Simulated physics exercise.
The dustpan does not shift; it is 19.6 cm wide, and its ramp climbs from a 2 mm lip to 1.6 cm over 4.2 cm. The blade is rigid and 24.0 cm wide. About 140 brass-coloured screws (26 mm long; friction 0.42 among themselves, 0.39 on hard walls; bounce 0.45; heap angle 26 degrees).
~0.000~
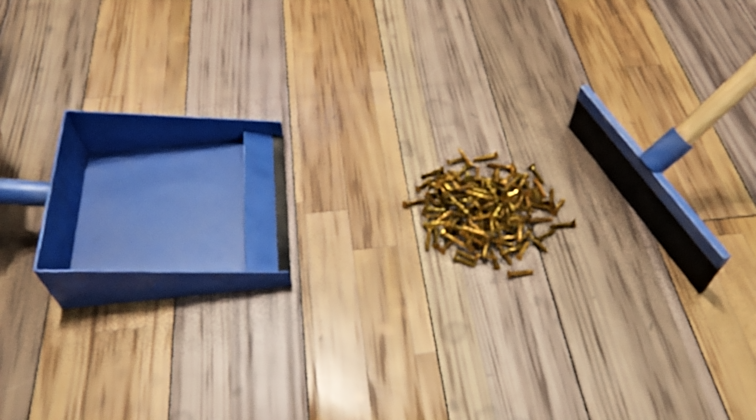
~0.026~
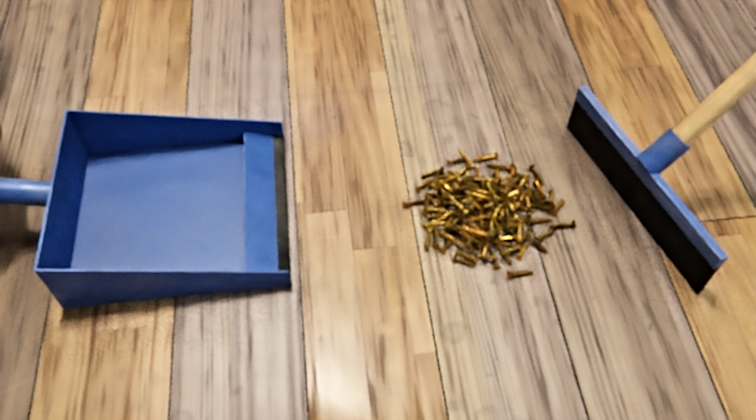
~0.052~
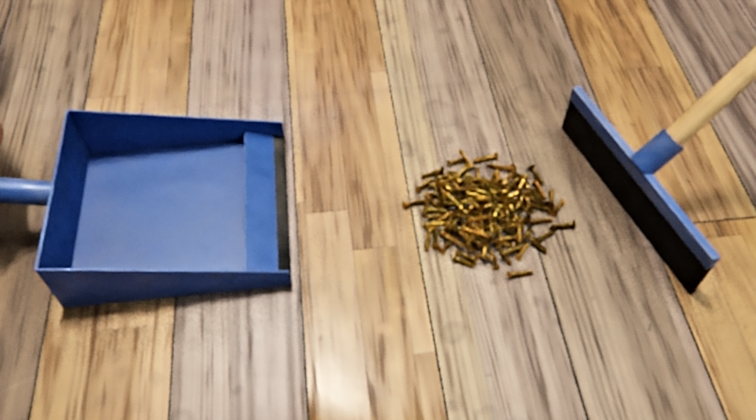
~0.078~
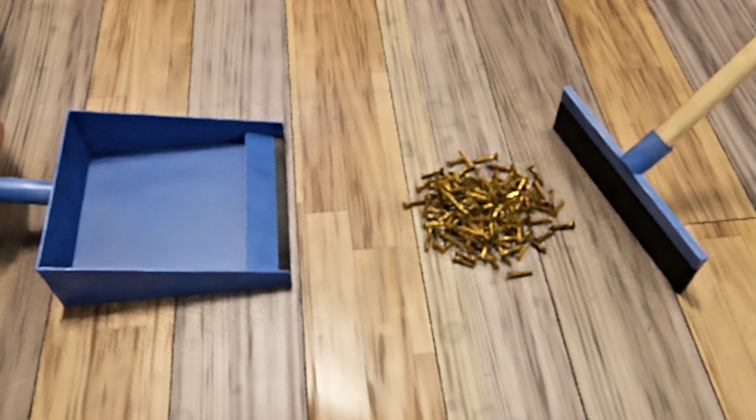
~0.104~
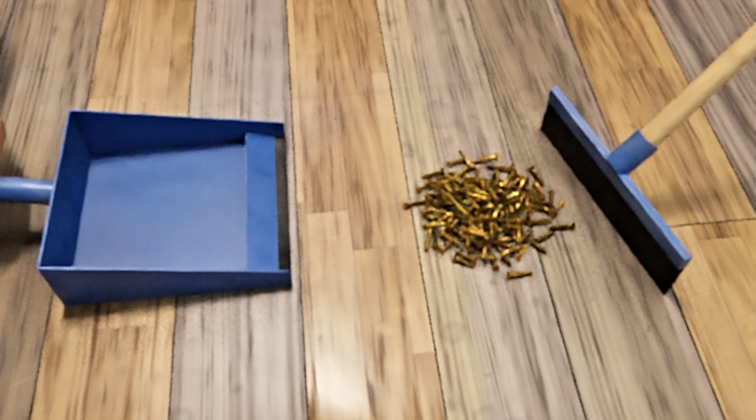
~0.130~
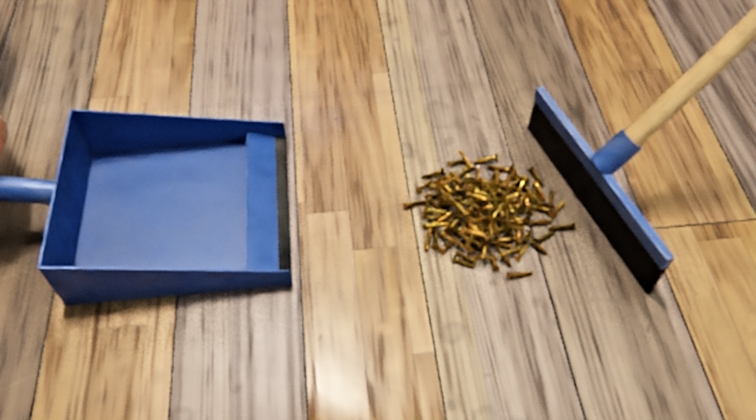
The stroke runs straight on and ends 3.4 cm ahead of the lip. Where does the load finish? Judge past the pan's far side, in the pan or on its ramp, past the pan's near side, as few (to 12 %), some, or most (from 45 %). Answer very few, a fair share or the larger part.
Far side very few, pan very few, near side a fair share.
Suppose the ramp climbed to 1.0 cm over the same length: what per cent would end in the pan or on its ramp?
It would be near 5 per cent.
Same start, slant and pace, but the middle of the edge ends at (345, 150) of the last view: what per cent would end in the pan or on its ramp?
Some 0 per cent.
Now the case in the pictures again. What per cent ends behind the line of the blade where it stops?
About 5 per cent.
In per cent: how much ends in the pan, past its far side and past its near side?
Far side 0, pan 5, near side 15.
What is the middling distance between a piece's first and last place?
Roughly 18 cm.
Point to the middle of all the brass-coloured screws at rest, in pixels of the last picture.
Near (319, 225).
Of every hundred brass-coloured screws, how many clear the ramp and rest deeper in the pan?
Roughly 0 per cent.
Then, at 0.34 s, middle of the blade 19 cm from the lip; 0 % over the lip, far side 0 %, near side 5 %.
After 0.48 s, middle of the blade 11 cm from the lip; 0 % over the lip, far side 0 %, near side 10 %.
After 0.75 s, middle of the blade 7 cm from the lip; 5 % over the lip, far side 0 %, near side 15 %.
In the end, at 1.2 s, far side 0 %, pan 5 %, near side 15 %, in front of the lip or behind the blade 80 %.
